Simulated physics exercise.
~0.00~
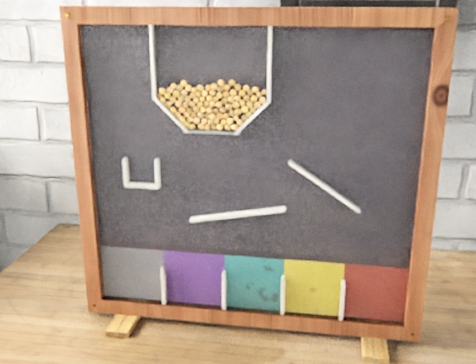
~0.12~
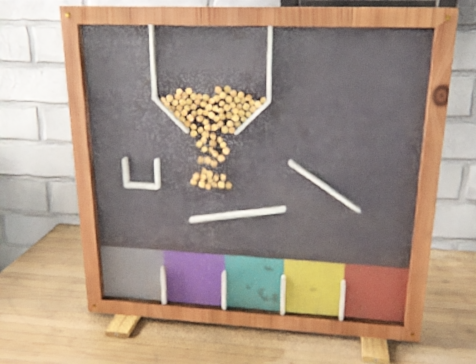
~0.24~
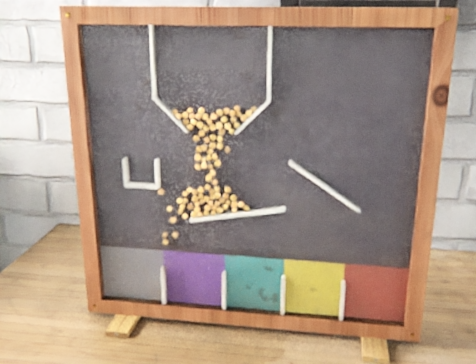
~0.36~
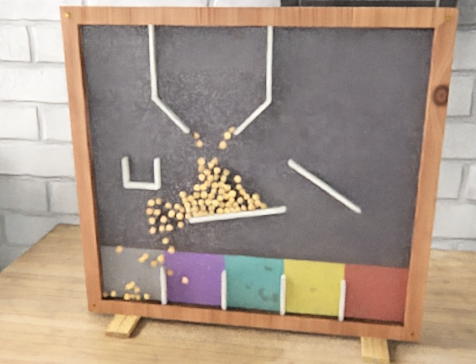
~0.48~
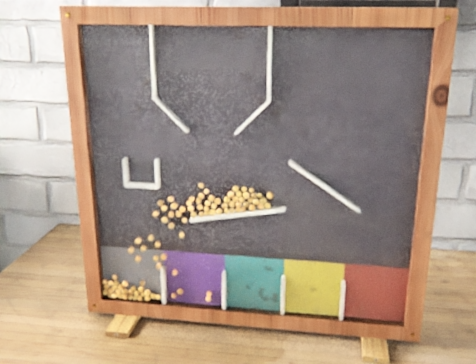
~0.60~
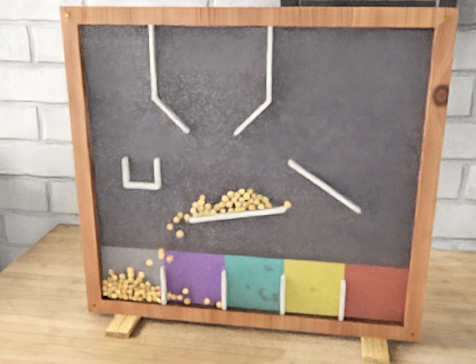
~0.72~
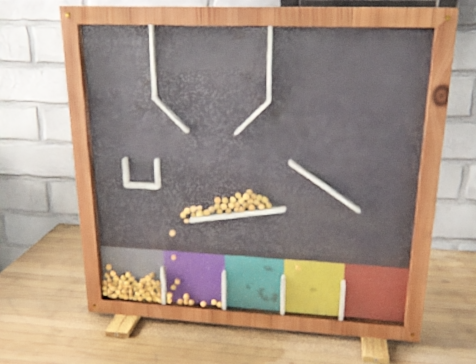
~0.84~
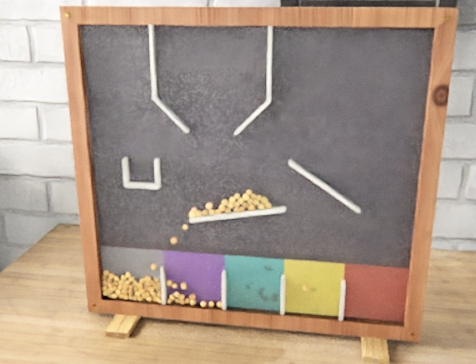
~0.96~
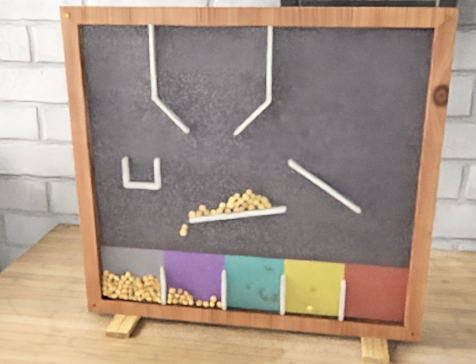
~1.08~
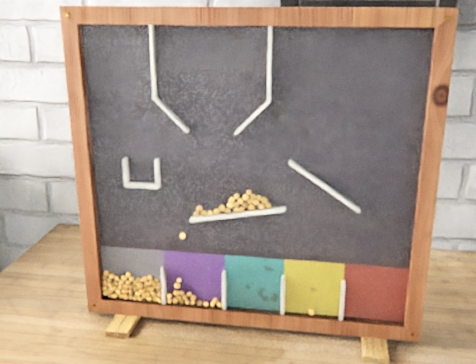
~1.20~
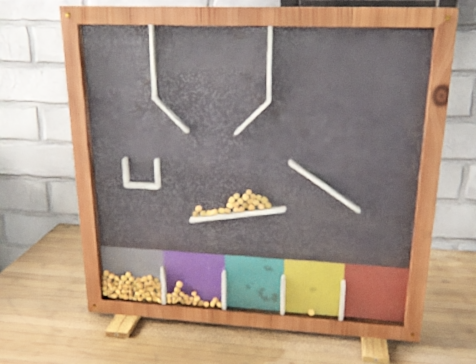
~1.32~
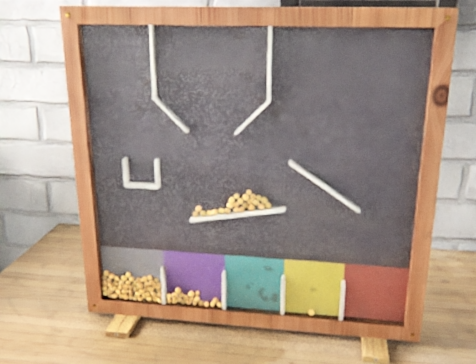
A wood-framed upright box held chickpeas in a hopper, which poured onto a slanted bar and spilled off its left end. Most landed in the grey bin and some in the purple, while a small pile stayed resting on the bar.
